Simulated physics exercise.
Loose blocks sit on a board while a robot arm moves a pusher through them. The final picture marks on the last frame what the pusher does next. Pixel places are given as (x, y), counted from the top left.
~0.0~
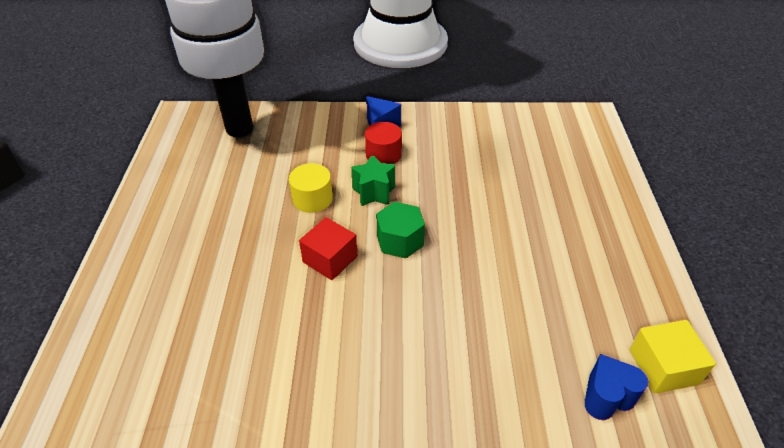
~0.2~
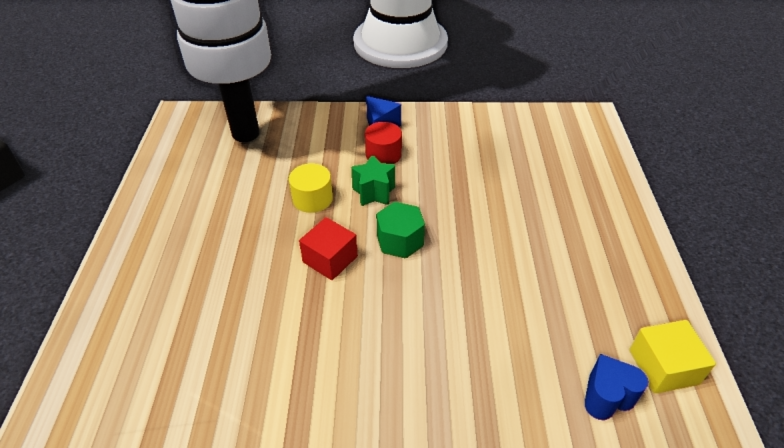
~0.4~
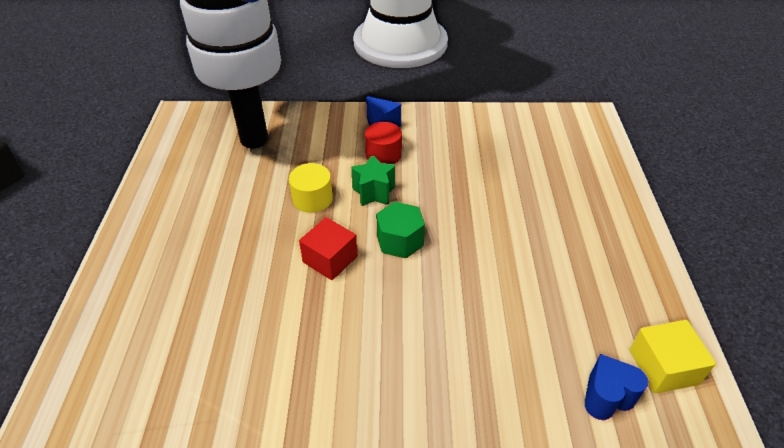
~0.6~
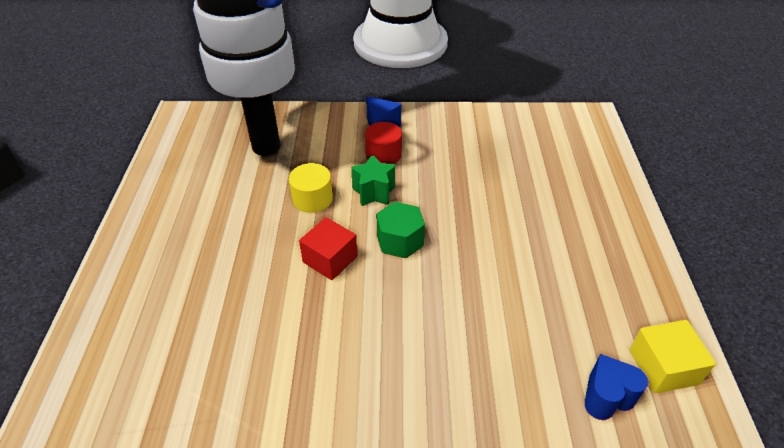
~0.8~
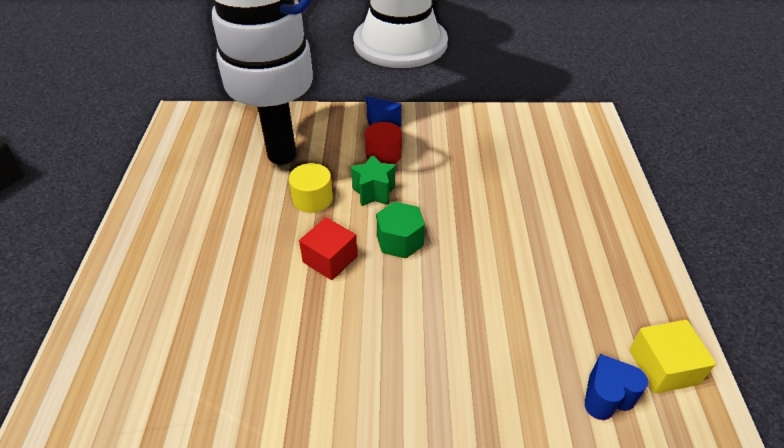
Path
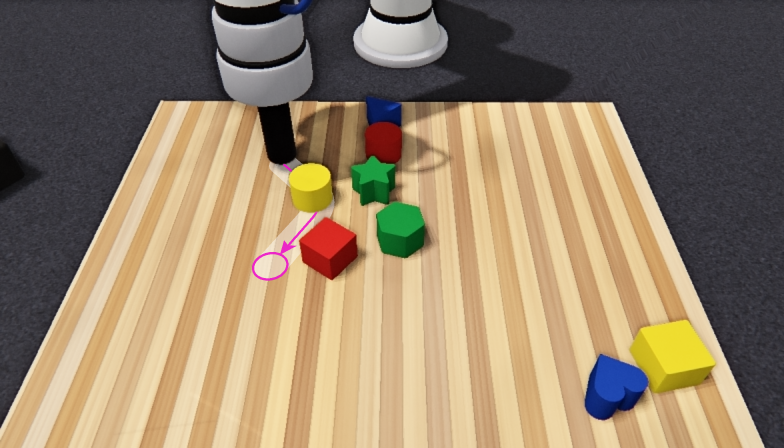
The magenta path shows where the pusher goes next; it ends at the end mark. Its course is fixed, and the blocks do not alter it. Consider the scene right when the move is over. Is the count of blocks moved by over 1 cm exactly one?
No, that is not how it ends up.
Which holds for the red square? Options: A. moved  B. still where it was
Correct choice: A.
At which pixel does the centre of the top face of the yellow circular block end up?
(330, 222)
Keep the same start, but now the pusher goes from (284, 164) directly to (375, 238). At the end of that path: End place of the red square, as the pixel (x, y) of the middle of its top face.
At roughly (317, 258).
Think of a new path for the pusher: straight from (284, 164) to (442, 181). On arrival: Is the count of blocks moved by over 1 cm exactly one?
Yes, it checks out.
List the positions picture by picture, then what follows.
In the first picture, lower end of the pusher (240, 131), tops of blocks, yellow circular block (310, 177), red square (328, 237), green star block (374, 170).
In the second picture, pusher (246, 135), blocks as before.
In the third picture, pusher (255, 141), blocks as before.
In the fourth picture, pusher (267, 148), blocks as before.
In the fifth picture, pusher (282, 157), yellow circular block (310, 177), red square (328, 237), green star block (374, 170).
The drawn path runs from (284, 164) over (314, 191) and (304, 227) to (270, 266).
What follows on the original path. One third of the way, pusher (313, 183); yellow circular block (322, 192).
Two thirds of the way, pusher (303, 219); yellow circular block (331, 222); red square (337, 253), turned 35° clockwise.
At the end, pusher (268, 258); yellow circular block (330, 222); red square (337, 254), turned 40° clockwise; green star block not moved.
